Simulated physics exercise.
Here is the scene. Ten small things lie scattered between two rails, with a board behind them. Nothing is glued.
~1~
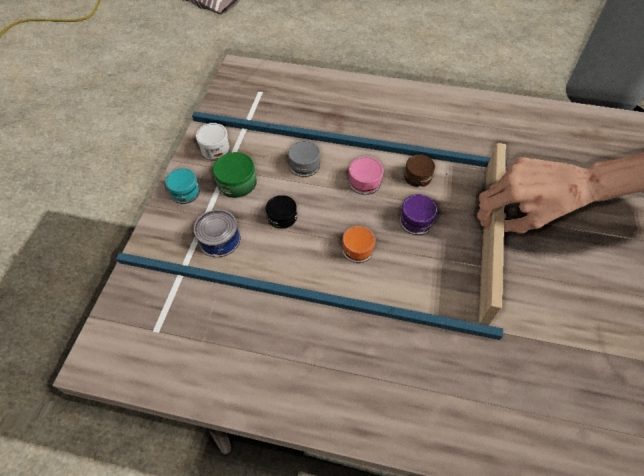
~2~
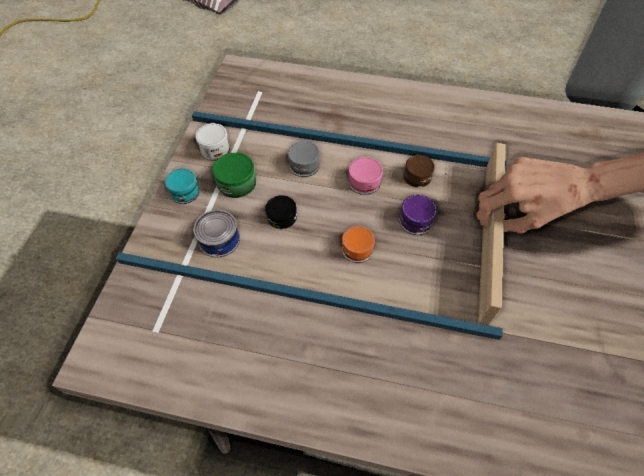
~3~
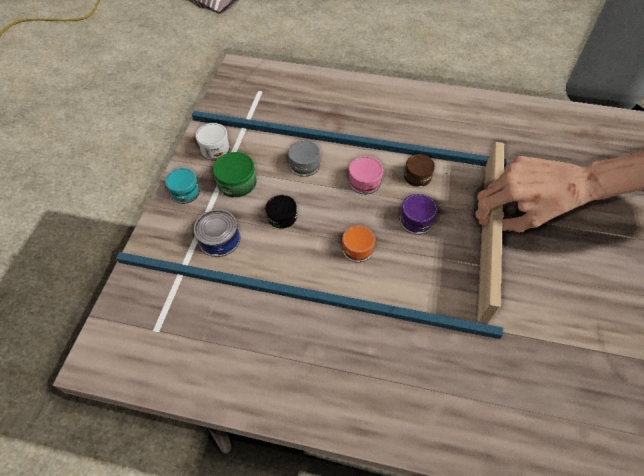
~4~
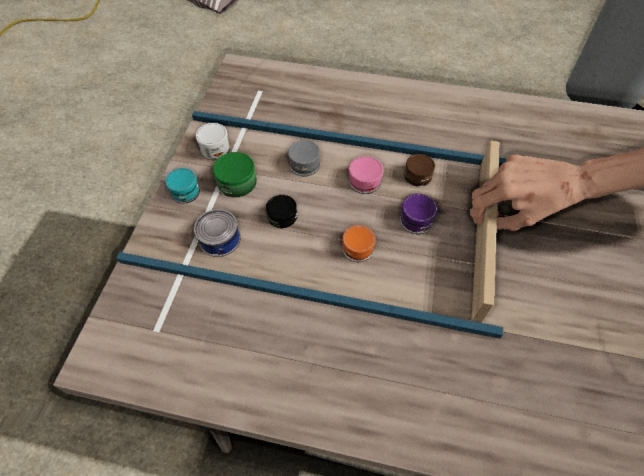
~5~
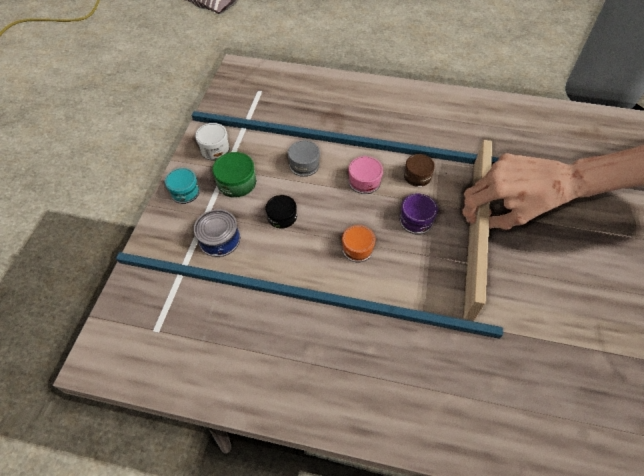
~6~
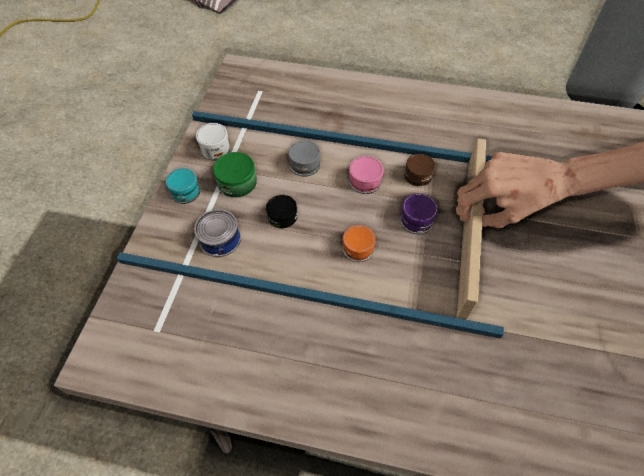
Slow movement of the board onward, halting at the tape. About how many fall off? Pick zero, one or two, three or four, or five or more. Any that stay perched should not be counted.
One or two fall off.
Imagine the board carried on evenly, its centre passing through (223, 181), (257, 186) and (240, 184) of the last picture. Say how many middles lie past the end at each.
1; 0; 0.
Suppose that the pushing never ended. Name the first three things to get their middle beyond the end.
It goes the white tin, after that the turquoise tin, and then the green tub.
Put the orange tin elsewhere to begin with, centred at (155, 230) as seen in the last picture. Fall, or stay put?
It holds on.
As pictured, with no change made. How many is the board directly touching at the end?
Counting them up gives 4.
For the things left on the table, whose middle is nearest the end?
It's the turquoise tin.
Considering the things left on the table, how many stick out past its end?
2 in all.
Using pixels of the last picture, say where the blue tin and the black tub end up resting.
Blue tin: (160, 239); black tub: (177, 196).
Soon after, none off yet; turquoise tin at rest near (183, 186); white tin at rest near (214, 142); green tub at rest near (236, 175).
In the end, the number that fall off is one or two; gone, white tin.
